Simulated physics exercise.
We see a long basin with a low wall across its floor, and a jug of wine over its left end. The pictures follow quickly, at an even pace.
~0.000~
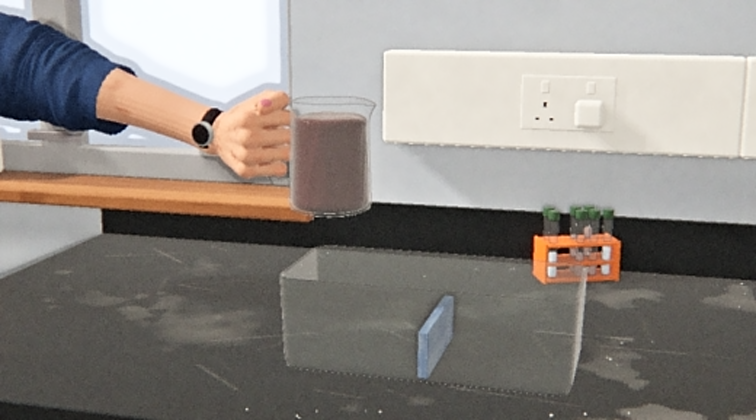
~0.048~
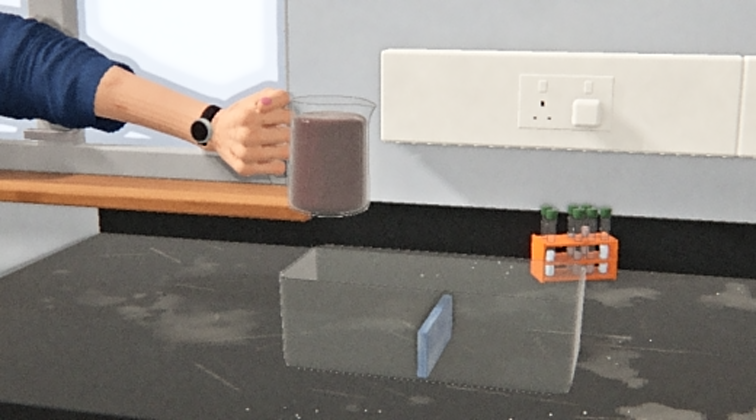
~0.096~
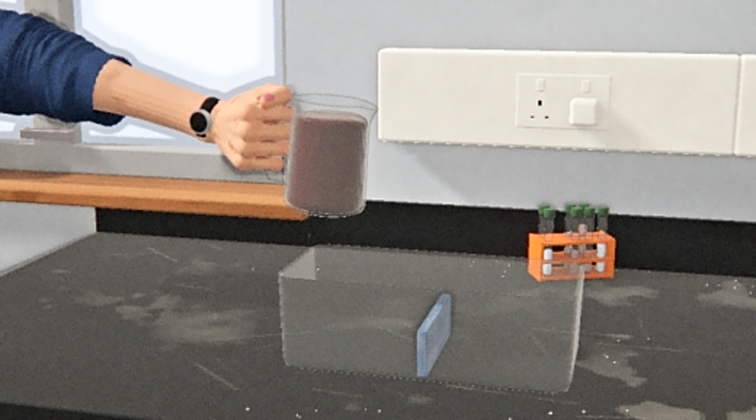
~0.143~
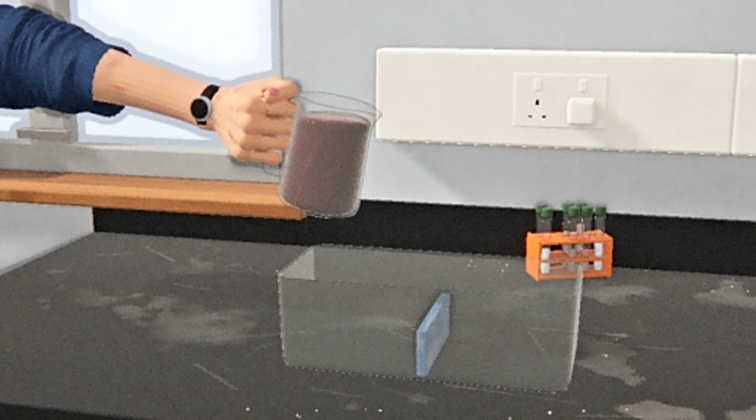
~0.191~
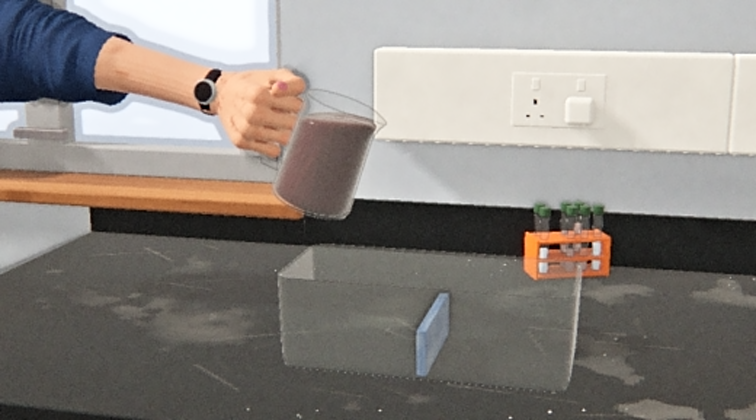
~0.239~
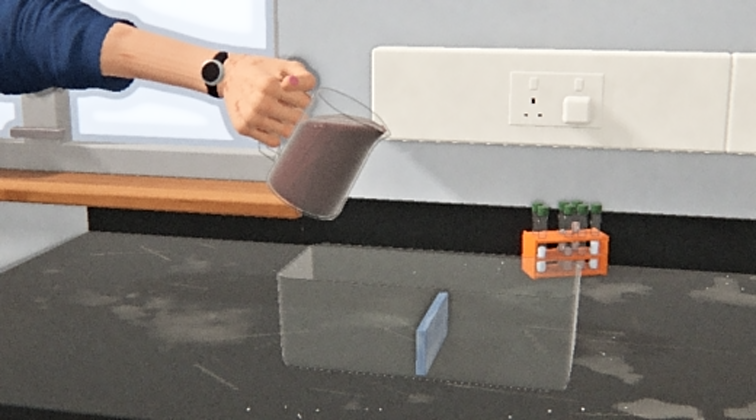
A hand held a glass jug of dark reddish wine above the left end of a clear basin with a low blue wall inside, then slowly tilted the jug to the right.
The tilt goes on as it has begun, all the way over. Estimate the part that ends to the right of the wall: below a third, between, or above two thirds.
It comes to above two thirds.
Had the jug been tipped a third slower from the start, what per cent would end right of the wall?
Close to 80 per cent.
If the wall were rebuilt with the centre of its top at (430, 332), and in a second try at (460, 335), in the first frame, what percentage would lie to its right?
Near 90 % and 40 %.
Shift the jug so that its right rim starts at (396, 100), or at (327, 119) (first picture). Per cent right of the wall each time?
About 90 and 5 per cent.
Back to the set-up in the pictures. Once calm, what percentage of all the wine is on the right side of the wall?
Some 80 per cent.
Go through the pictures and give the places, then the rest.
In the first picture, it leans 0°; its right rim is at (375, 104); the wine meets the walls at (297, 116) and (367, 119); the long basin's rim runs from (299, 262) to (582, 284); the wall's top is at (437, 315).
In the second picture, it leans 1°; its right rim is at (376, 105); the wine meets the walls at (297, 114) and (367, 119).
In the third picture, it leans 5°; its right rim is at (378, 108); the wine meets the walls at (298, 115) and (368, 120).
In the fourth picture, it leans 12°; its right rim is at (382, 114); the wine meets the walls at (299, 115) and (372, 121).
In the fifth picture, it leans 20°; its right rim is at (387, 123); the wine meets the walls at (292, 138) and (378, 124).
In the sixth picture, it leans 30°; its right rim is at (391, 134); the wine meets the walls at (288, 143) and (387, 126).
A moment on, the jug is tipped on its side and 76 per cent is still to pour, 0 is left of the wall and 6 right of it.
Next, the jug is tipped on its side and 39 per cent is still to pour, 2 is left of the wall and 38 right of it.
Then the jug is tipped on its side and 18 per cent is still to pour, 2 is left of the wall and 71 right of it.
Later the jug is tipped on its side and 9 per cent is still to pour, 7 is left of the wall and 81 right of it.
In the end 16 per cent lies left of the wall, 81 right of it and 1 outside.
